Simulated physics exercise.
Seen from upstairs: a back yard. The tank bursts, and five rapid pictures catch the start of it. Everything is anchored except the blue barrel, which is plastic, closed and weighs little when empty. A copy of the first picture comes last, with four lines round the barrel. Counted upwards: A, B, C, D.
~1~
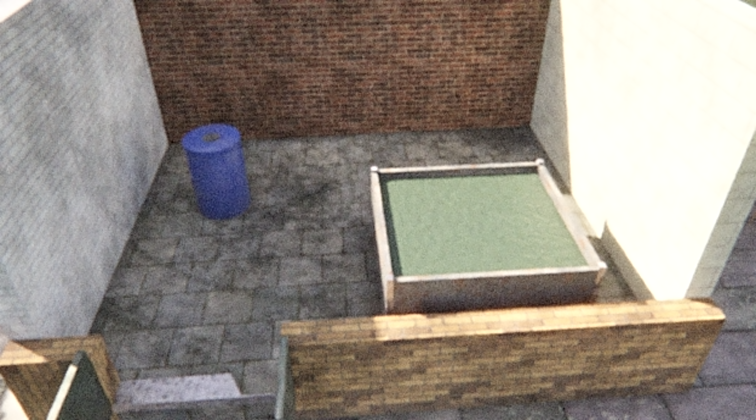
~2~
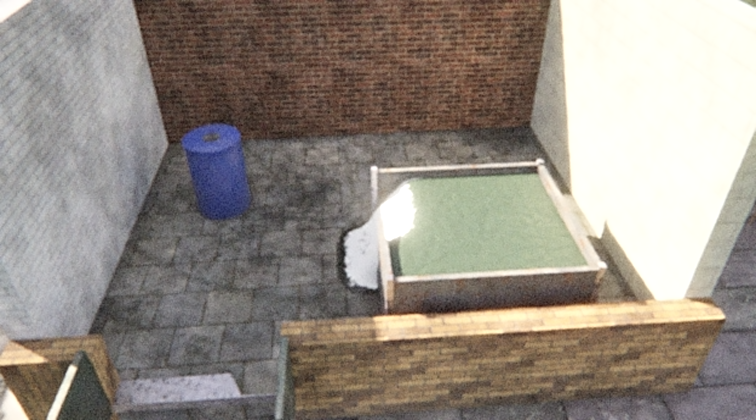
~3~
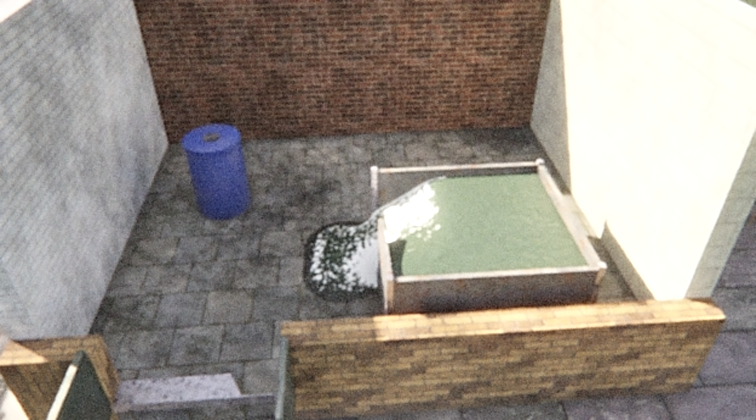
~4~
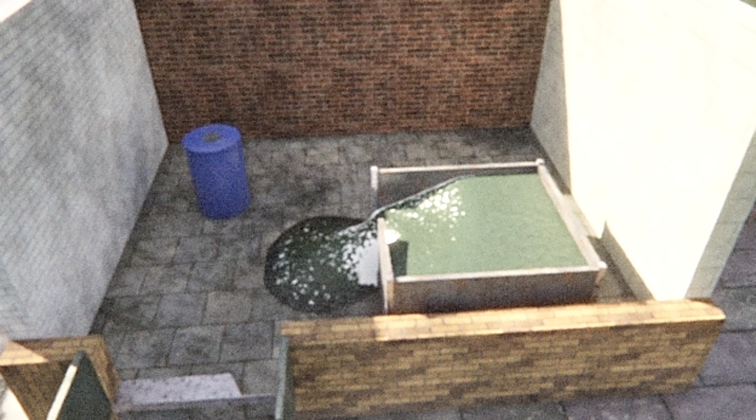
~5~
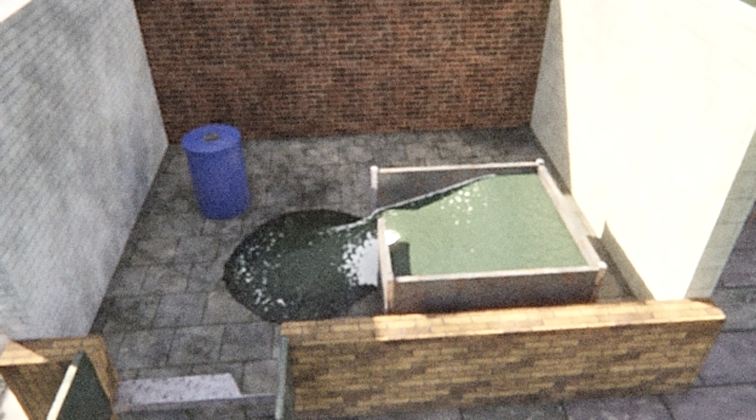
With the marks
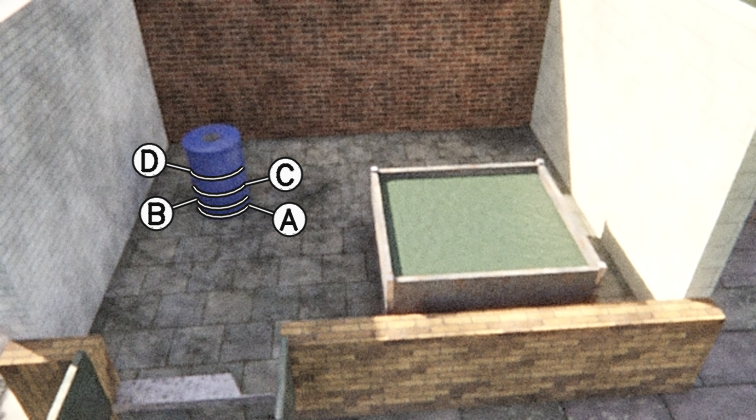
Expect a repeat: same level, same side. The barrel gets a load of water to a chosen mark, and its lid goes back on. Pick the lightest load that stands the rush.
Take C.
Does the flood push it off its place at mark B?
Yes, it does.
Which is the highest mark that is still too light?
That would be B.
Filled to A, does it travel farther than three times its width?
Yes, it does.
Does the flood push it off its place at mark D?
No, that is safe.
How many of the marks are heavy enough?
Two of them.
In white, A at (221, 216); B at (219, 208); C at (217, 195); D at (213, 178); from the bottom up A, B, C, D.
For mark A, it is pushed about 5 times its own width away.
For mark B, it is pushed about its own width away.
For mark C, it does not move.
For mark D, it does not move.
